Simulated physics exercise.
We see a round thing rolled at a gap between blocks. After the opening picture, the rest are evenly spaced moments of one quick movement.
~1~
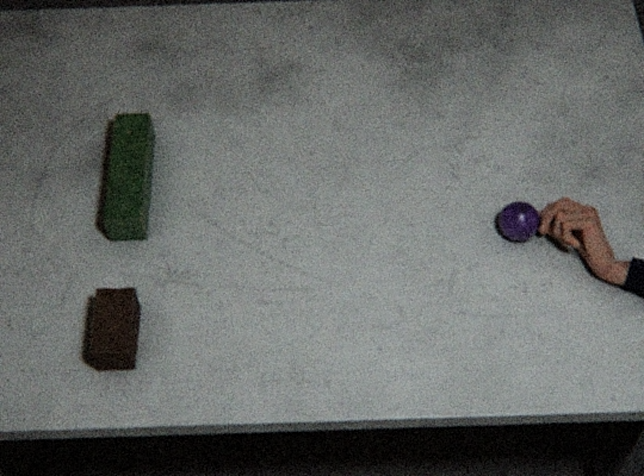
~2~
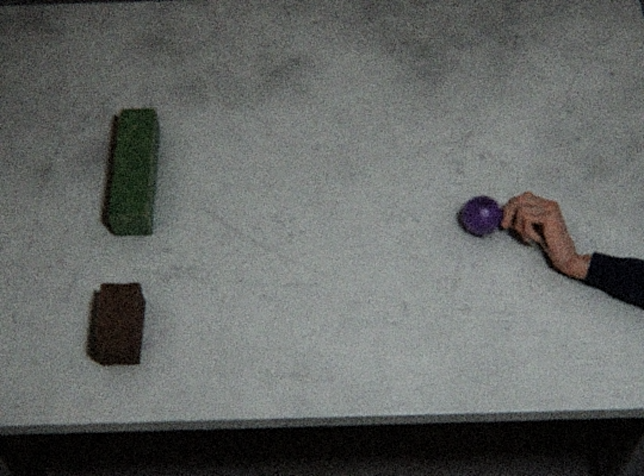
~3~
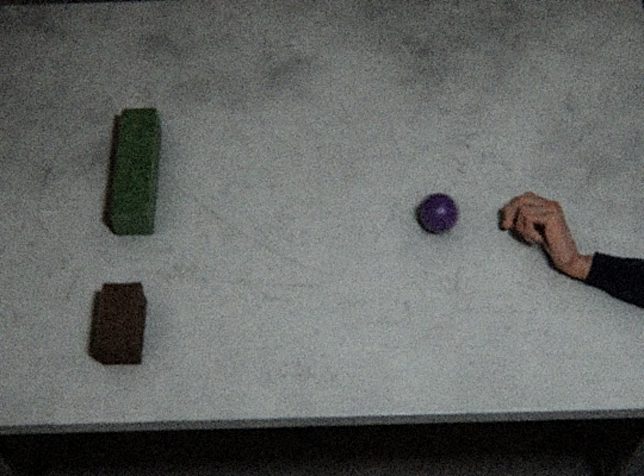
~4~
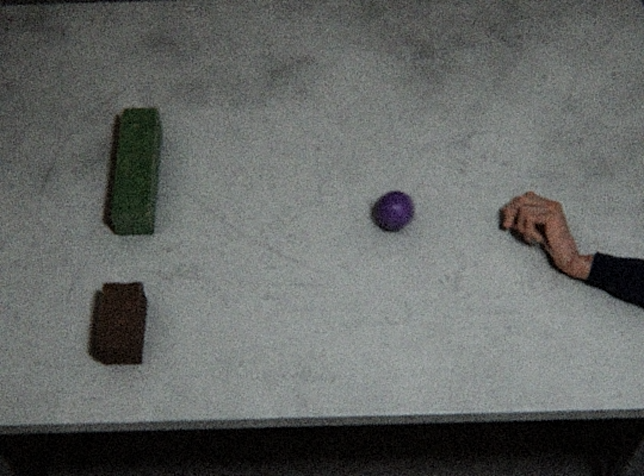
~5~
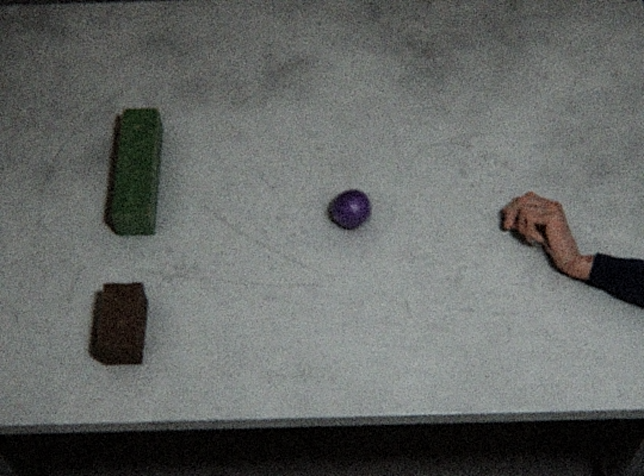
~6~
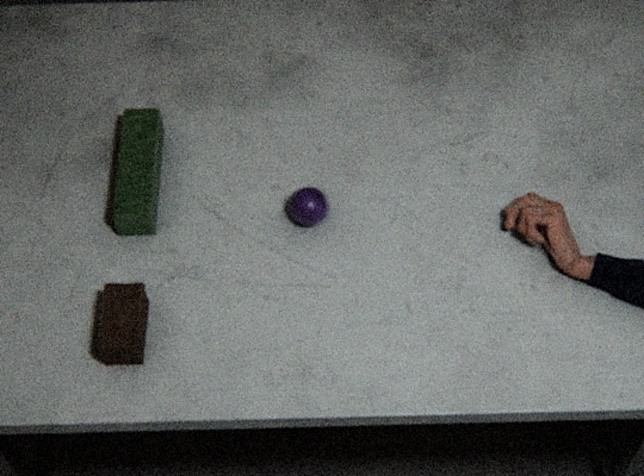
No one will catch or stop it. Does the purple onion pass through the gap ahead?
Outcome: The purple onion bounces off.
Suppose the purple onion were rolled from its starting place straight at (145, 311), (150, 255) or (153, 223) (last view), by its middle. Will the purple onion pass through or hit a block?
One after another: It is stopped; passes through its gap; bounces off.
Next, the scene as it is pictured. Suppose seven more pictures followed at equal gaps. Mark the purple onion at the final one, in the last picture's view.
Roughly at (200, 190).
Then, 0.34 s on from there, purple onion coming back near (191, 192).
Then, 0.94 s on from there, purple onion coming back near (229, 166).
In the end, the purple onion hits a block.
